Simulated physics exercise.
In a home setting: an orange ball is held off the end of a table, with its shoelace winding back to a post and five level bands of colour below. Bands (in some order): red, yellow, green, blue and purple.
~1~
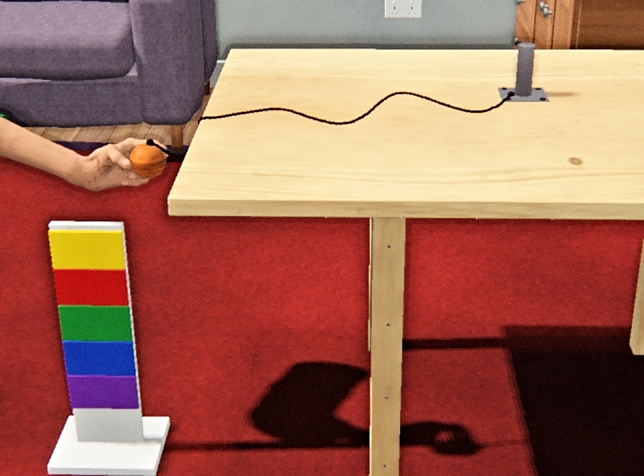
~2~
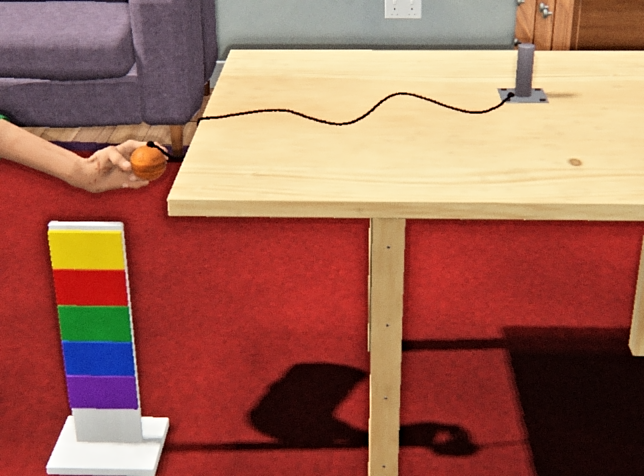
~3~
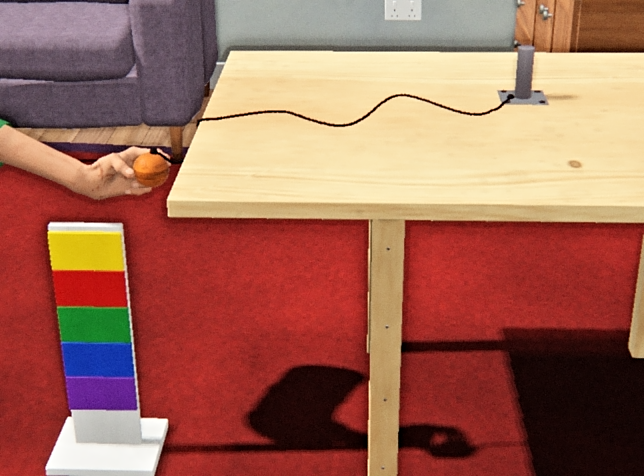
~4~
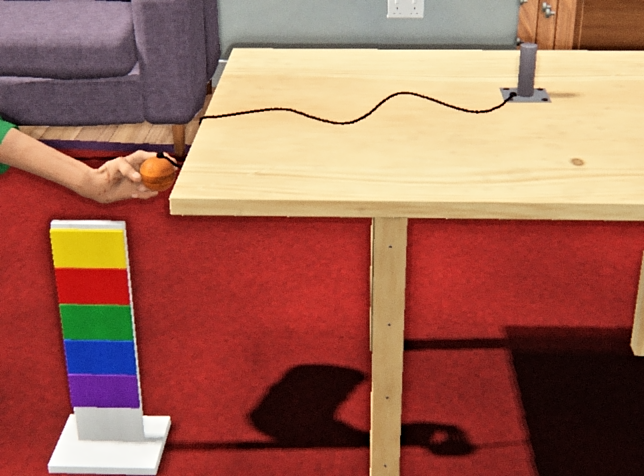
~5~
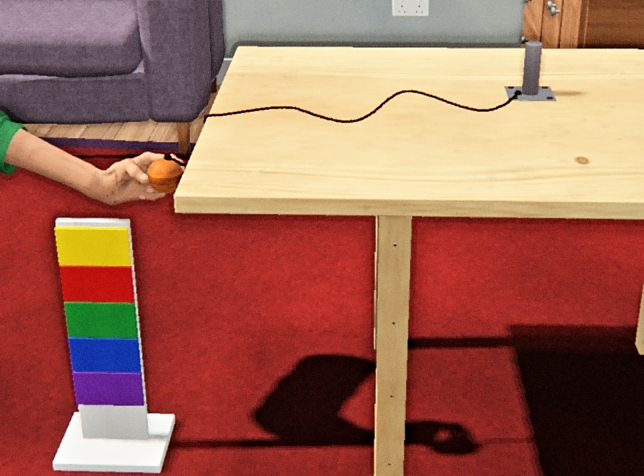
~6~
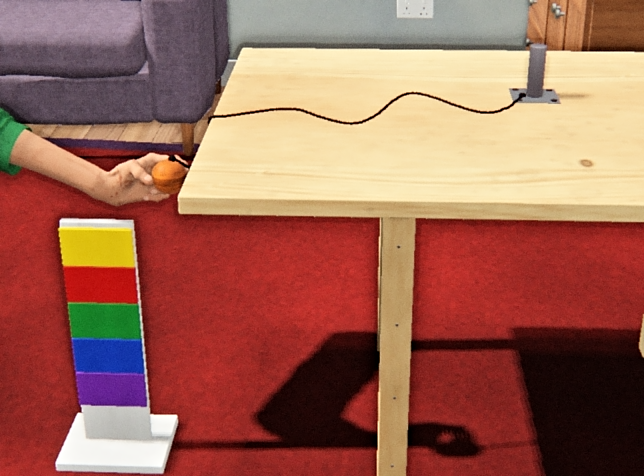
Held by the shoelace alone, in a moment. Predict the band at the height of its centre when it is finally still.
The green band, level with its centre.
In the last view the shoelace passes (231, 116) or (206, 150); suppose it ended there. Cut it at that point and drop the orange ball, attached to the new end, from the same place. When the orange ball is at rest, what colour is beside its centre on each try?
One after the other: Yellow; red.
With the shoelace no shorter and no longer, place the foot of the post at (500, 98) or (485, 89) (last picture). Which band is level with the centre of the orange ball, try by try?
Try by try: Blue; blue.
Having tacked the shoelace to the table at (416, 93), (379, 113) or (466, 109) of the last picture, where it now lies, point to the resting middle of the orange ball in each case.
(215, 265), (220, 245) and (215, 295).
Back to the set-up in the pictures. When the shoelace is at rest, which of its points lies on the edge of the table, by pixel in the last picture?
That spot is around (325, 118).
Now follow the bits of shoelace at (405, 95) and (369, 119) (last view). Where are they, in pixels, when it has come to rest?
(353, 105) for the first, (267, 110) for the second.
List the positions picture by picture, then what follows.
Orange ball (148, 160); yellow (87, 251); red (91, 288); green (95, 325); blue (99, 360); purple (103, 394), in the first picture.
Orange ball (148, 163); shoelace through (492, 109) (421, 98) (370, 112) (304, 116) (221, 117), in the second picture.
Orange ball (151, 170), in the third picture.
Orange ball (158, 174); shoelace through (495, 109) (424, 97) (372, 111) (306, 116) (223, 116), in the fourth picture.
Orange ball (165, 175), in the fifth picture.
Orange ball (170, 176); shoelace through (504, 109) (433, 97) (381, 111) (315, 115) (232, 116), in the sixth picture.
Soon after, ball near (186, 306); level with green.
After that, ball near (250, 304); level with green.
And then, ball near (209, 318); level with green.
In the end, ball near (223, 315); level with green. The green one.
